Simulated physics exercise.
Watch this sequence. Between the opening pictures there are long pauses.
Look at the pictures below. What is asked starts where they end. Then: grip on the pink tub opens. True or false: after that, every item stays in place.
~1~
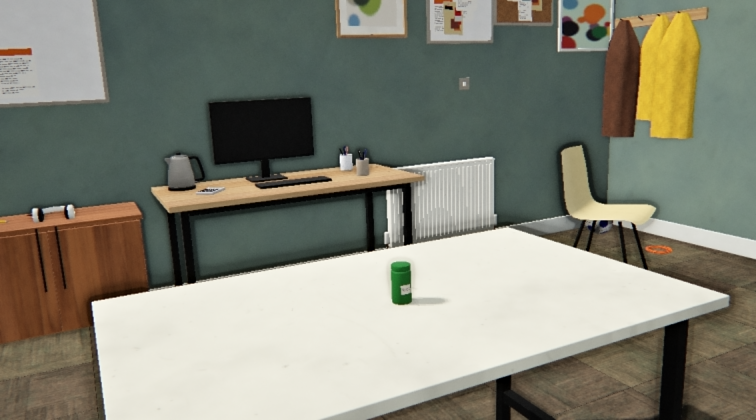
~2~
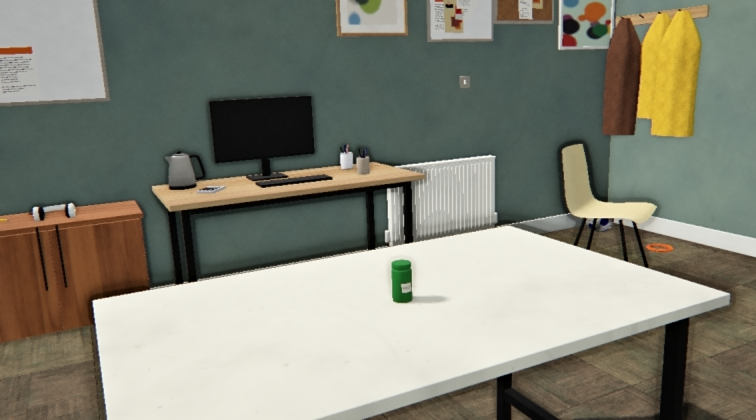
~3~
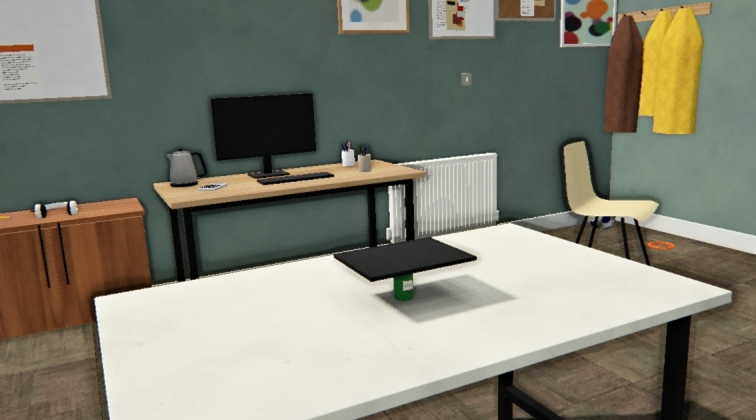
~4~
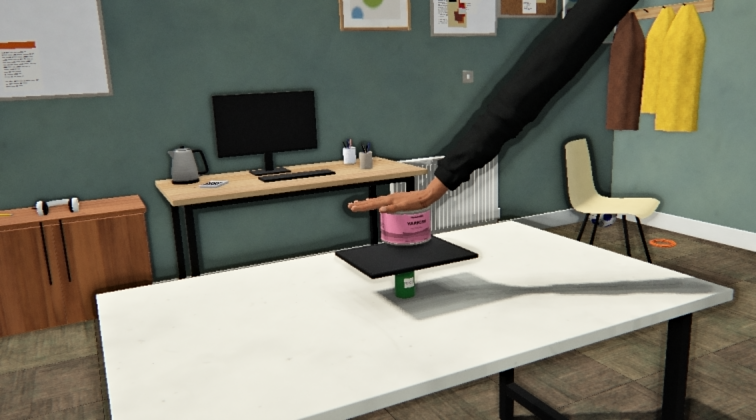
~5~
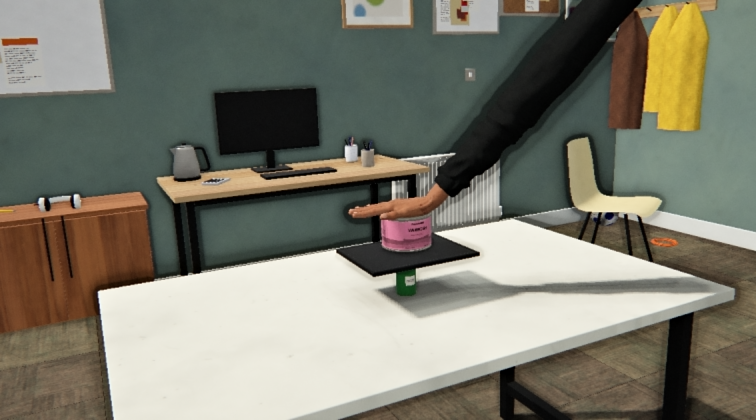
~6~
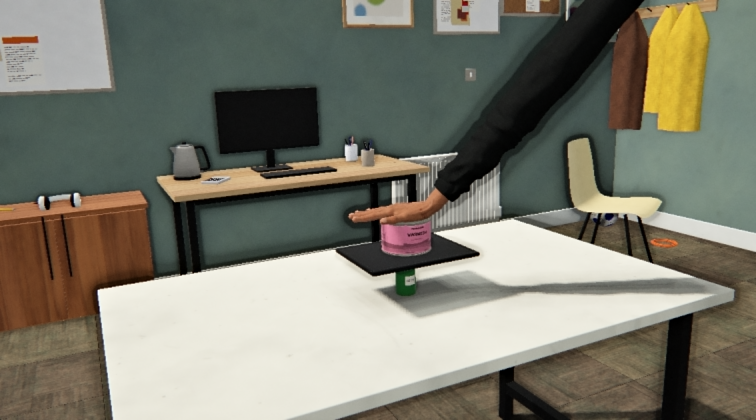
True.
Then, 0.30 s later than the last frame, all is still.
Then, 0.70 s later than the last frame, pink tub resting near (406, 234).
When it is over, all 3 as before. End places, in pixels of the last picture, pink tub near (406, 234). The stack holds.
